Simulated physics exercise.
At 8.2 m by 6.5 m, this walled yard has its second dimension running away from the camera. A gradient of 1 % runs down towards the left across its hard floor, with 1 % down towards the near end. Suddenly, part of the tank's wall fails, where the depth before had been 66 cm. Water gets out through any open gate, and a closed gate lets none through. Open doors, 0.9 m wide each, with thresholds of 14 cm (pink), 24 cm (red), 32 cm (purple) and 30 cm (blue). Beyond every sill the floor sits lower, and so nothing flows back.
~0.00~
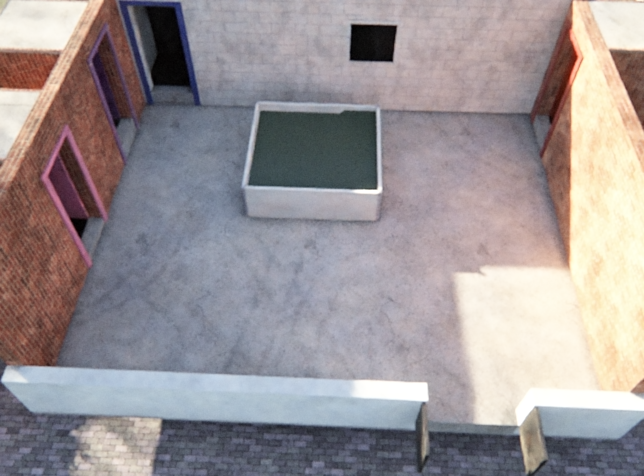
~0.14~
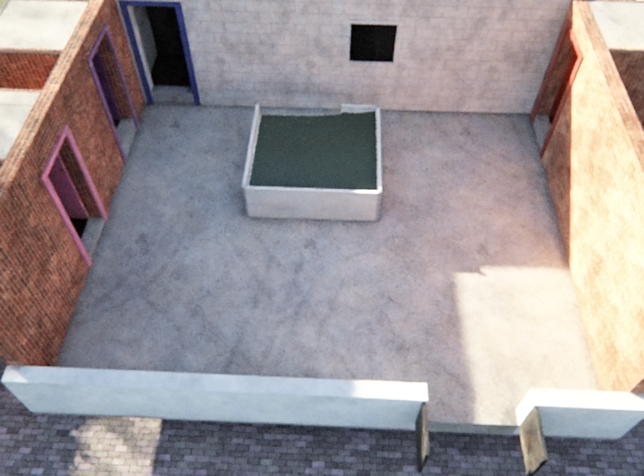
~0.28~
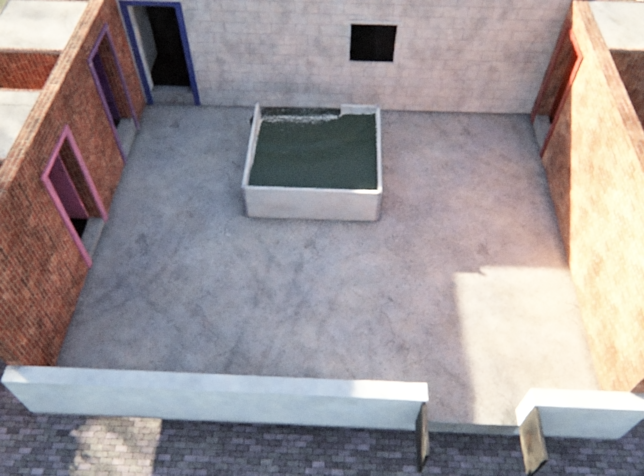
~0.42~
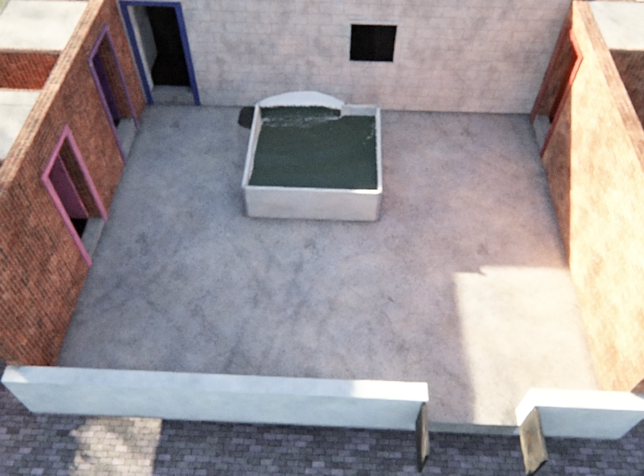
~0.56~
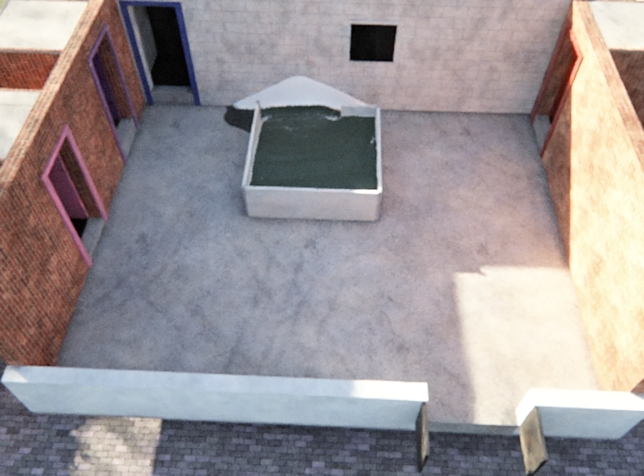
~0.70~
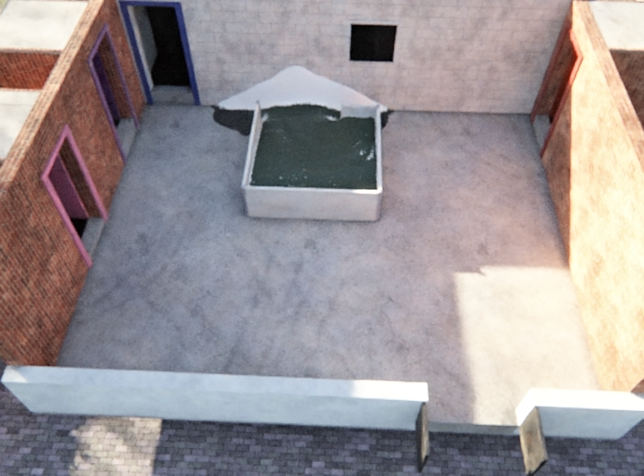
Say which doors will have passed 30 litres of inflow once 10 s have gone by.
In the end the pink door lets in less than the limit; the red door lets in less than the limit; the purple door lets in less than the limit; the blue door lets in less than the limit.
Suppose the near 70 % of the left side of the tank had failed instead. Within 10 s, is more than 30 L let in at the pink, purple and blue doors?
Pink exceeds; purple falls short; blue falls short.
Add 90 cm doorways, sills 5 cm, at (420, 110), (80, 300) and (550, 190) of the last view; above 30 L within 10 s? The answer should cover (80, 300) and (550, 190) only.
Taking them in order, the first gets too little and the second enough.
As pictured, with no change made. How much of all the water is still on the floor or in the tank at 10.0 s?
That would be close to 94 per cent.
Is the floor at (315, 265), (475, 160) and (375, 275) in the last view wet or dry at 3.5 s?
Untouched, soaked, untouched.
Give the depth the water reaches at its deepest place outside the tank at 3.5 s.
Depth max: Approx. 27 cm.
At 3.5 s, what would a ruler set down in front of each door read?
Pink 8 cm, red 21 cm, purple 22 cm, blue 19 cm.
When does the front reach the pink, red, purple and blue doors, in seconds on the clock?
Times: Pink 2.4 seconds, red 2.2 seconds, purple 1.6 seconds, blue 1.0 seconds.
After 1.4 s water covers 15 % of the floor and is deepest (52 cm) near (288, 113); pink door not reached, red door not reached, purple door not reached, blue door 7 cm at the sill, 0 L in.
After 2.2 s water covers 25 % of the floor and is deepest (42 cm) near (296, 113); pink door not reached, red door 6 cm at the sill, 0 L in, purple door 30 cm at the sill, 0 L in, blue door 13 cm at the sill, 0 L in.
After 3.5 s water covers 45 % of the floor and is deepest (27 cm) near (146, 104); pink door 8 cm at the sill, 0 L in, red door 21 cm at the sill, 0 L in, purple door 22 cm at the sill, 1 L in, blue door 19 cm at the sill, 2 L in.
After 6.0 s water covers 80 % of the floor and is deepest (20 cm) near (295, 119); pink door 6 cm at the sill, 0 L in, red door 9 cm at the sill, 1 L in, purple door 15 cm at the sill, 1 L in, blue door 14 cm at the sill, 2 L in.
After 10.0 s water covers 95 % of the floor and is deepest (14 cm) near (48, 390); pink door 4 cm at the sill, 0 L in, red door 5 cm at the sill, 1 L in, purple door 10 cm at the sill, 1 L in, blue door 8 cm at the sill, 2 L in.
